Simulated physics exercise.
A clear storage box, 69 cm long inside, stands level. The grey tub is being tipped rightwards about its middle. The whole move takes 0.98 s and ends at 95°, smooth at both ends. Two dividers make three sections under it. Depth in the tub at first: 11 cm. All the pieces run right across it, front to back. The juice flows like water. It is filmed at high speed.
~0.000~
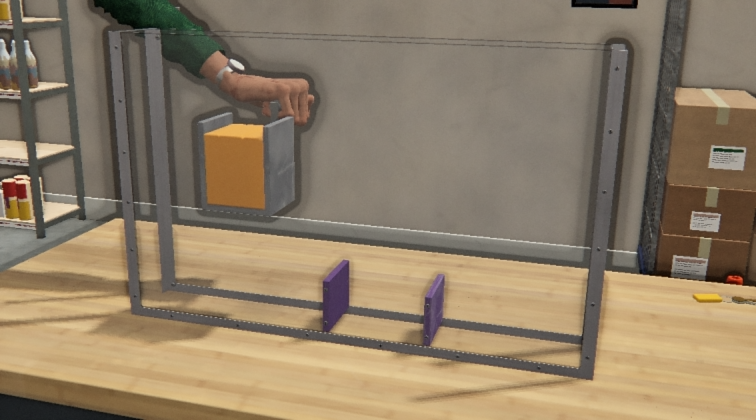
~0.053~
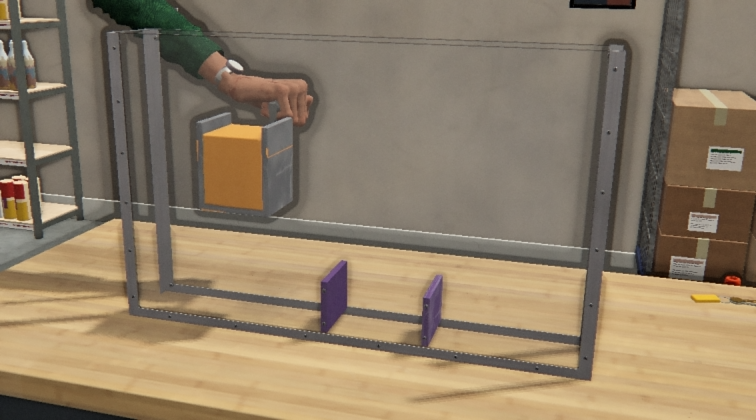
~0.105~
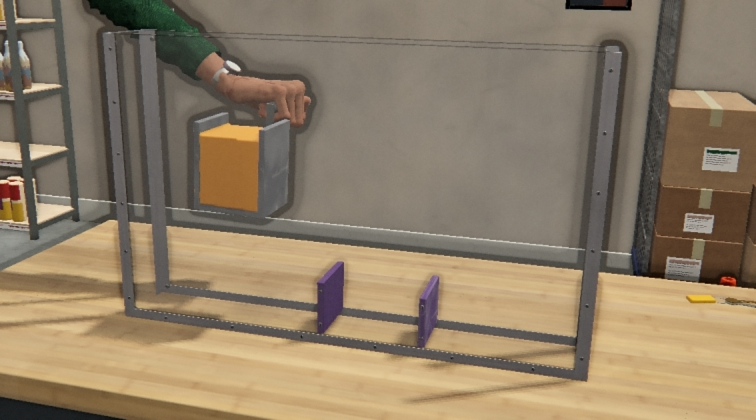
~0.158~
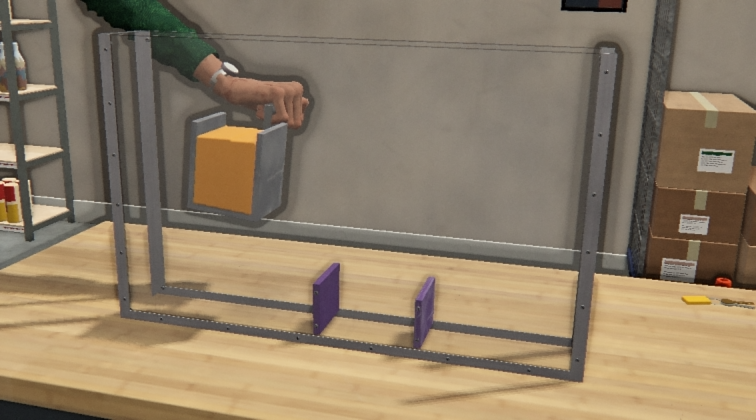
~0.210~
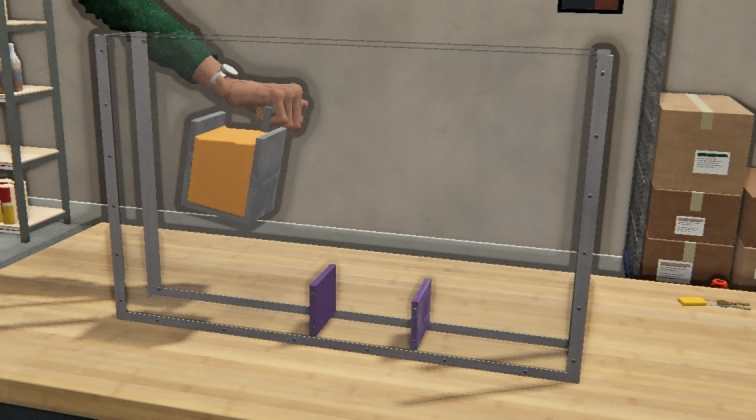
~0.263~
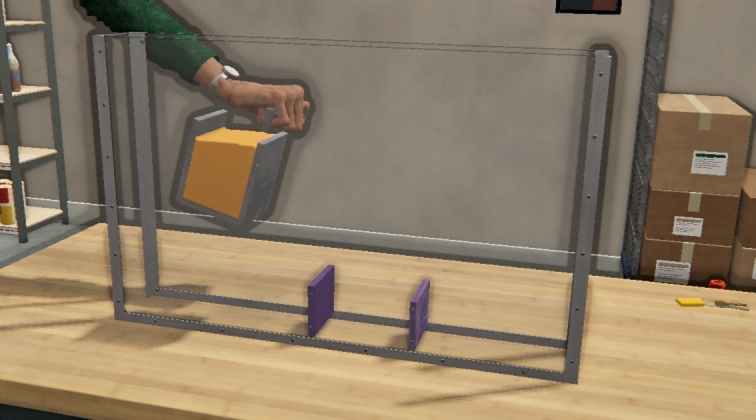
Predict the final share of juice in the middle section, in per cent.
Close to 65 per cent of it.
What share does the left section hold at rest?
Near 26 in a hundred.
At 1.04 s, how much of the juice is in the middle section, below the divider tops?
About 62 per cent.
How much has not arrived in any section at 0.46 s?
Some 100 per cent.
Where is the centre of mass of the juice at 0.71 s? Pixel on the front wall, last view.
Around (240, 201).
Then, 0.46 s in, hardly anything has reached the bottom yet.
Then, 0.71 s in, 10 per cent is down, the largest part in the middle section.
Then, 1.04 s in, 66 per cent is down, the largest part in the middle section.
Finally, the split from left to right is 26, 65 and 9 per cent.
